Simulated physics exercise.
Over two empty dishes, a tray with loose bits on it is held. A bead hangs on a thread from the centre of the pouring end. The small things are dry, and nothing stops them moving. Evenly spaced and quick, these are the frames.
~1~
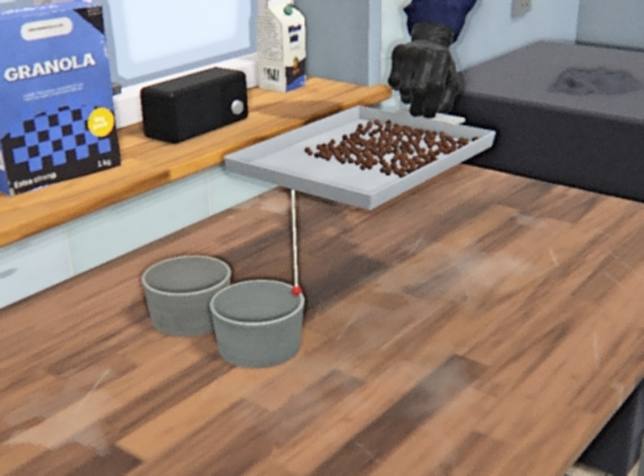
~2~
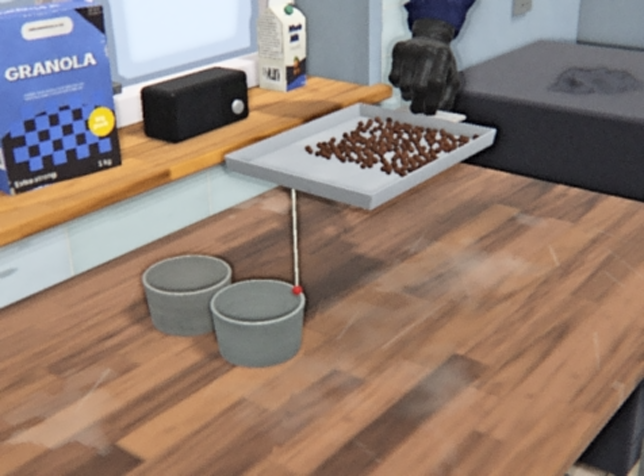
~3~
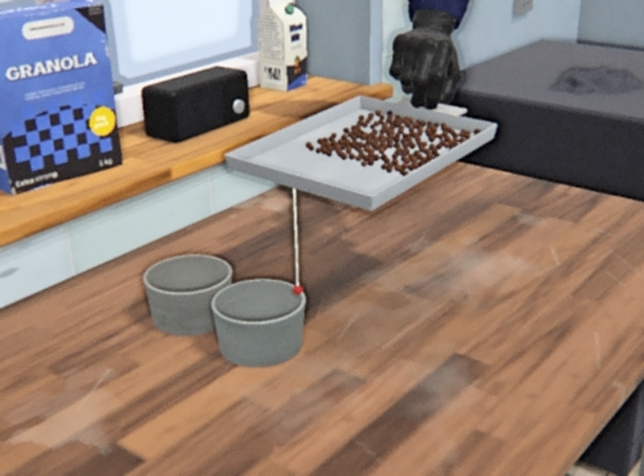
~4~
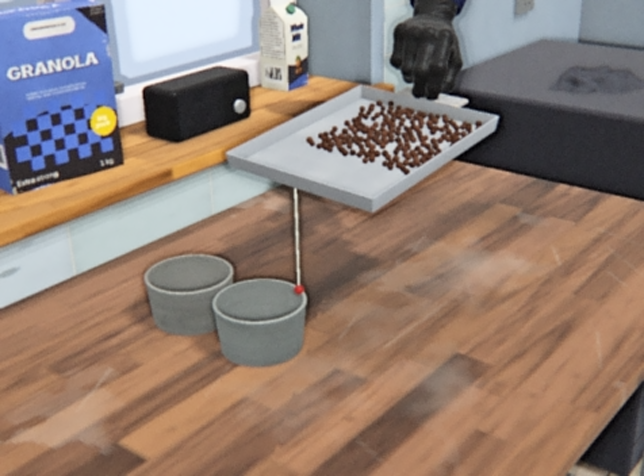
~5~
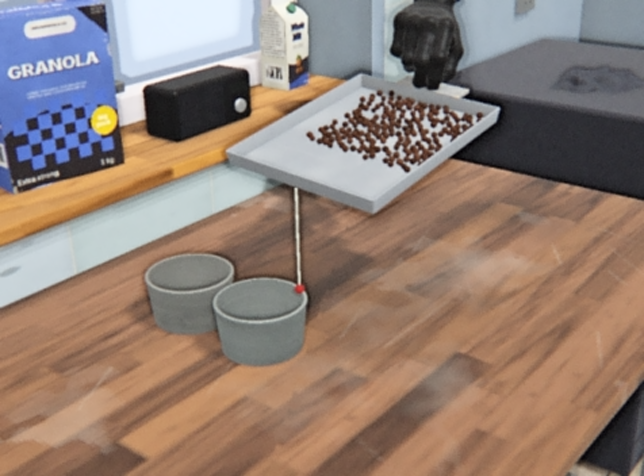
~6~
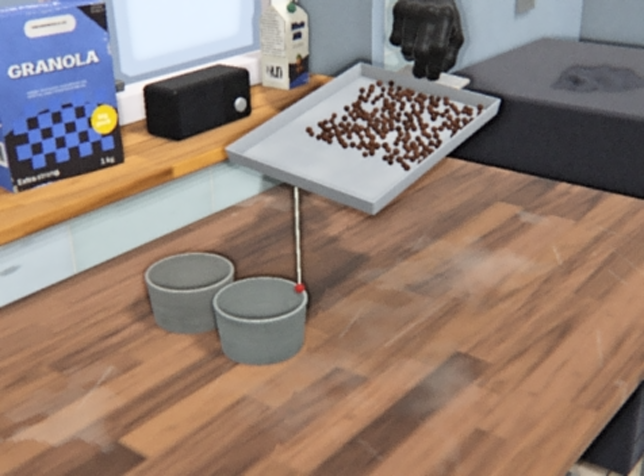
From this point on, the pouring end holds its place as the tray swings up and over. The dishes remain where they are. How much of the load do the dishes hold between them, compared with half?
Caught: Below half.
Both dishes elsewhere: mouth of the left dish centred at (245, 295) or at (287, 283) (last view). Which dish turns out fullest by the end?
Well, first the right-hand one, then the right-hand one.
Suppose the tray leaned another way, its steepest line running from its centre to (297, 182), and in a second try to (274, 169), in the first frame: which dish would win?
On the first try it's the right-side dish, on the second the right-side dish.
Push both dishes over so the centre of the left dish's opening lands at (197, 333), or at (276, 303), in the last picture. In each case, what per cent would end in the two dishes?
Some 0 percent in the first case, 100 percent in the second.
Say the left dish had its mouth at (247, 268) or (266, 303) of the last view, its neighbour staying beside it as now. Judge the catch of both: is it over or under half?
Place 1: Lower than half; place 2: Higher than half.
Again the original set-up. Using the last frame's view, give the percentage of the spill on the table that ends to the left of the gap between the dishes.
That comes to about 10 per cent of the pieces.
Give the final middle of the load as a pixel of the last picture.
Near pixel (346, 395).
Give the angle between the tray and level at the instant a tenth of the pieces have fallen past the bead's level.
I'd say it is tilted about 65°.
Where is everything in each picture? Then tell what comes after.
Corners of the pouring end near (228, 157) and (370, 193), level; middle of the load near (388, 147), allspice berries; left dish near (157, 308); right dish near (227, 338); bead on its thread near (297, 291), in the first frame.
Corners of the pouring end near (228, 156) and (371, 193), level; middle of the load near (389, 145), in the second frame.
Corners of the pouring end near (229, 154) and (371, 195), tipped barely, lowest at the right corner; middle of the load near (389, 141), in the third frame.
Corners of the pouring end near (229, 153) and (372, 197), tipped a little, lowest at the right corner; middle of the load near (390, 134), in the fourth frame.
Corners of the pouring end near (230, 150) and (373, 199), tipped a little, lowest at the right corner; middle of the load near (391, 128), in the fifth frame.
Corners of the pouring end near (229, 148) and (373, 200), tipped a little, lowest at the right corner; middle of the load near (391, 122); left dish near (160, 305); right dish near (230, 335), in the sixth frame.
Shortly afterwards, tray tipped steeply; all but a few on the tray; a little outside both; only a few in the air.
Next, tray tipped right over; near half on the tray; only a few in the right dish; near a quarter outside both; near a quarter in the air.
Some moments later, tray tipped past a quarter turn; the whole lot outside both.
In the end, tray tipped past a quarter turn; none at all in the right dish; none at all in the left dish; the whole lot outside both.
